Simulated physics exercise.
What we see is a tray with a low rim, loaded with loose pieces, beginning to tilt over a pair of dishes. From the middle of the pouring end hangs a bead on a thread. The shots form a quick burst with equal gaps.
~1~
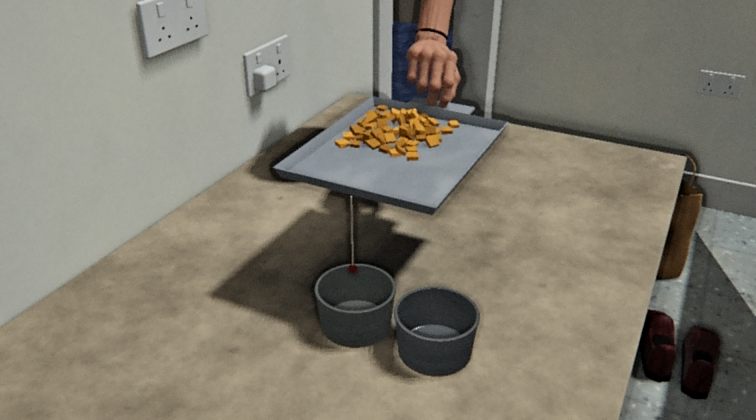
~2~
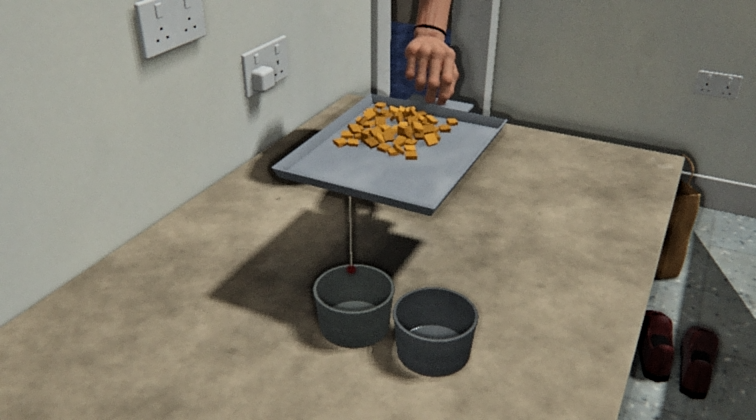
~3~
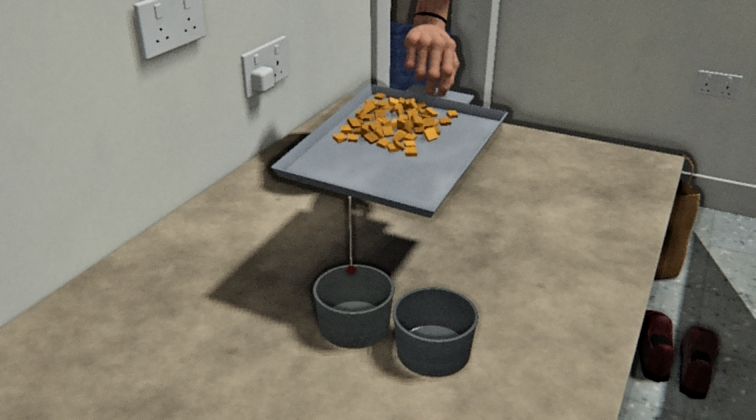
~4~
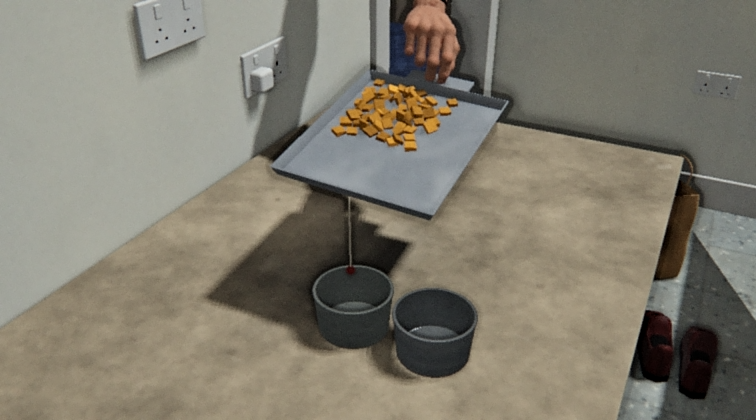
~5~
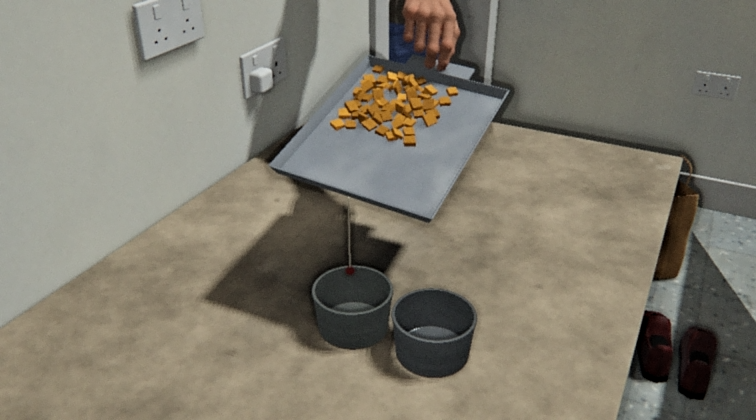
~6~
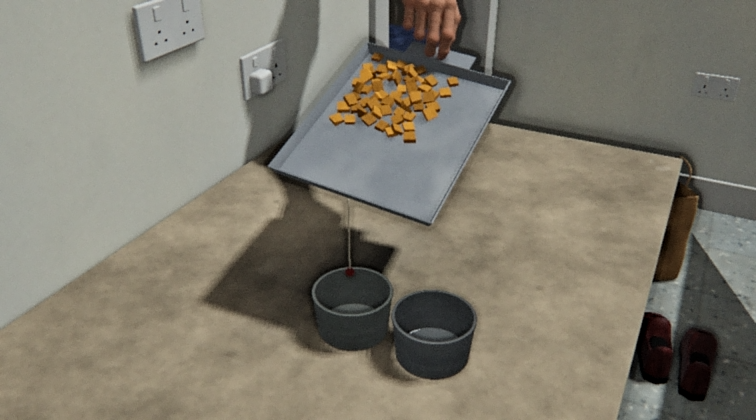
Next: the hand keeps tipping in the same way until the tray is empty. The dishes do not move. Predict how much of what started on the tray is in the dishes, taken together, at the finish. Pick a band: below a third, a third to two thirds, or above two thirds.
Taken together, the dishes hold a third to two thirds.
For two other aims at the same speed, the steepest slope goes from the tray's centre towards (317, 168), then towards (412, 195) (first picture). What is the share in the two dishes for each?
Somewhere close to 0 % the first time, 80 % the second.
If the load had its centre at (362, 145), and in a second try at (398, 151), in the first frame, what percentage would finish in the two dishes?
Near 80 and 90 percent respectively.
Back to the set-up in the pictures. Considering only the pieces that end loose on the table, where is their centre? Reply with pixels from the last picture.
Those pieces end up centred close to (369, 400).
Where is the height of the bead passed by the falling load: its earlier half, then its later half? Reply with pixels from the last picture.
About (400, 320), and after that about (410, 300).
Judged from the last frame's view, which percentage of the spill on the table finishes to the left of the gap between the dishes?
Left share: Some 70 per cent.
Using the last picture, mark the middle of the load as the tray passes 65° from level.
Near (394, 219).
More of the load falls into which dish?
Fuller: The right dish.
Just after the last frame, tray tipped steeply; roughly two thirds on the tray; roughly a third in the air.
A moment on, tray tipped past a quarter turn; roughly half in the right dish; about a tenth in the left dish; roughly a third outside both; just a few in the air.
Further on, tray tipped past a quarter turn; roughly half in the right dish; about a tenth in the left dish; roughly half outside both; just a few in the air.
When it is over, tray tipped past a quarter turn; roughly half in the right dish; about a tenth in the left dish; roughly half outside both; just a few in the air.
